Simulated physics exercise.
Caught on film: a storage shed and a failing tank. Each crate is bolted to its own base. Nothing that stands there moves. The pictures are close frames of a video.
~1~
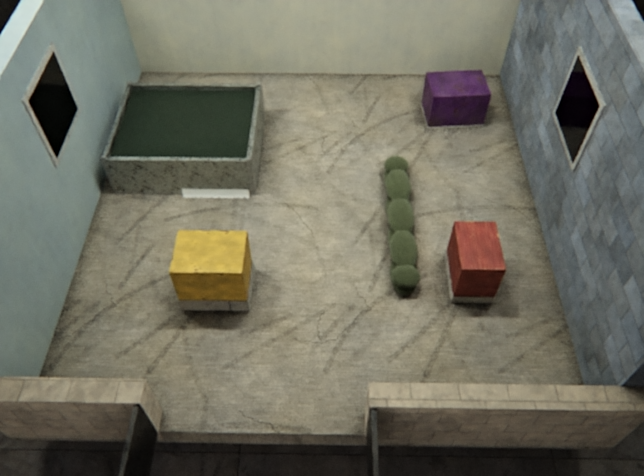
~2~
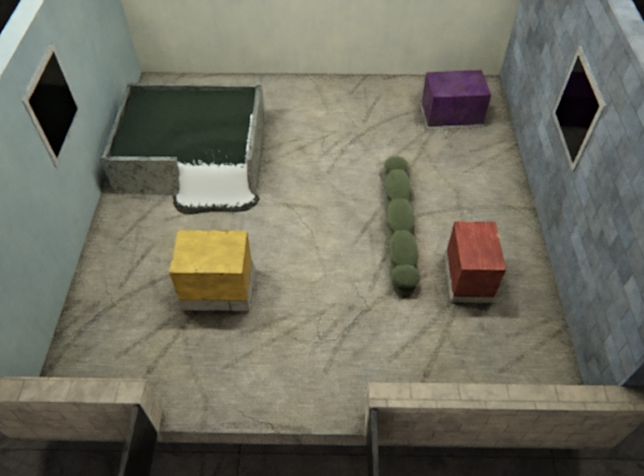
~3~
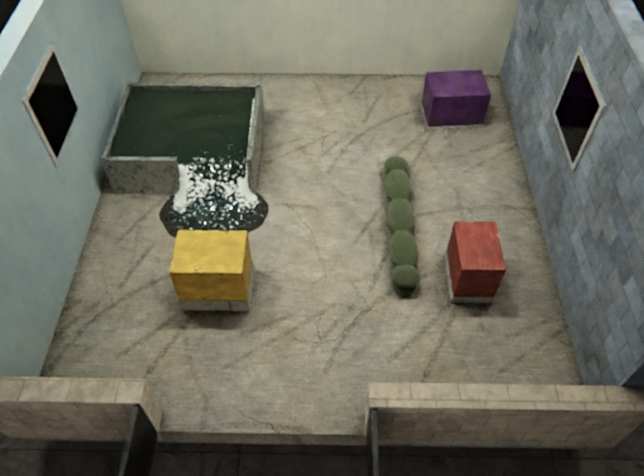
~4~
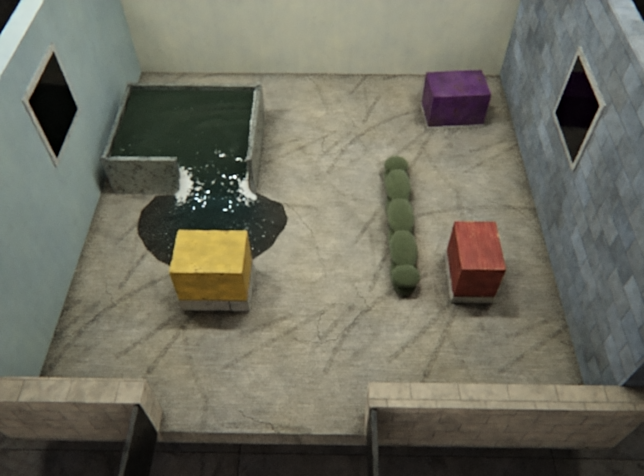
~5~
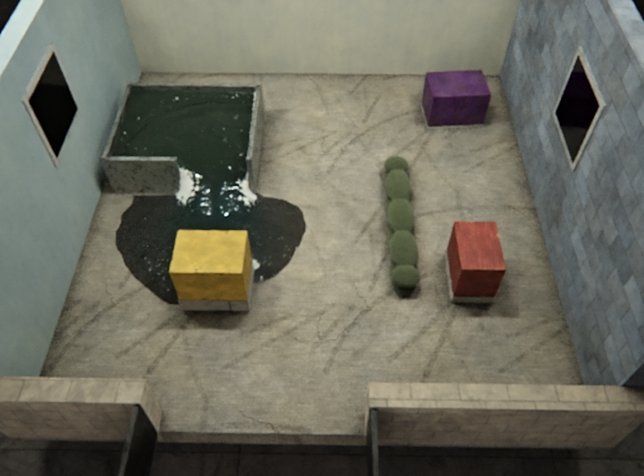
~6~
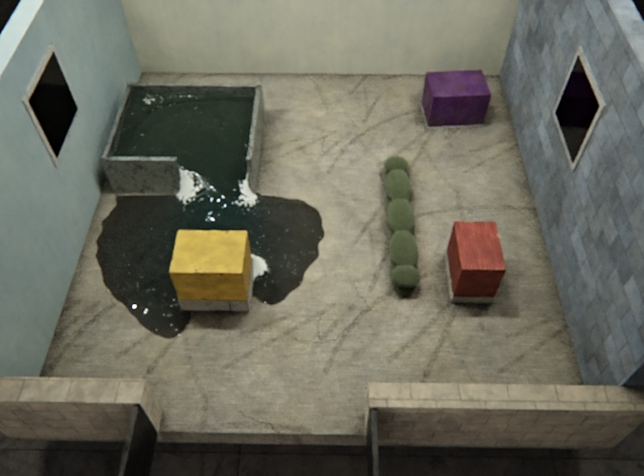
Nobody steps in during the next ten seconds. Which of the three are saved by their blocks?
One by one: The red crate stays dry; the purple crate gets wet; the yellow crate gets wet.
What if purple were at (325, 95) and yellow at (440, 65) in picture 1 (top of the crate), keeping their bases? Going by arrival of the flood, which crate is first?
It is the red crate.
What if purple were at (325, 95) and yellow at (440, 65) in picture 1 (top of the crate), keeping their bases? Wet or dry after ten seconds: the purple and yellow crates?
One by one: The purple one is safe, the yellow one keeps dry.
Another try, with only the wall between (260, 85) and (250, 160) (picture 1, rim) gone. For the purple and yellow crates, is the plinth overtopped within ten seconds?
Then: The purple one gets wet; the yellow one keeps dry.
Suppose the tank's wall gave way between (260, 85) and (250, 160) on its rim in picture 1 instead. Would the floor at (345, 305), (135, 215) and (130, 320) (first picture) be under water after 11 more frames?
In turn: Wet, clear, dry.
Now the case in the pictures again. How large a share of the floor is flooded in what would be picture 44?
Some 75 per cent.
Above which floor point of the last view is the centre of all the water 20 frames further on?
I would point to (232, 239).
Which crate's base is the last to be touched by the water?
It is the purple-painted one.
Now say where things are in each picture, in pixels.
The water tank at (187, 124) is whole and still, in the first frame.
The front is at (183, 208), out from the gap at (216, 181), in the second frame.
The front is at a hidden place, out from the gap at (217, 183), in the third frame.
The front is at a hidden place, out from the gap at (217, 183), in the fourth frame.
Water pours out at (217, 183) and has run to (174, 296), in the fifth frame.
The front is at (162, 327), out from the gap at (217, 183), in the sixth frame.
A moment on, water covers 25 % of the floor; the red crate not reached, the purple crate not reached, the yellow crate water round its plinth.
Next, water covers 35 % of the floor; the red crate not reached, the purple crate not reached, the yellow crate water round its plinth.
Then, water covers 50 % of the floor; the red crate water round its plinth, the purple crate not reached, the yellow crate water round its plinth.
Later, water covers 75 % of the floor; the red crate water round its plinth, the purple crate water round its plinth, the yellow crate water round its plinth.
In the end, water covers 95 % of the floor; the red crate stayed above the water, the purple crate was topped, the yellow crate was topped.
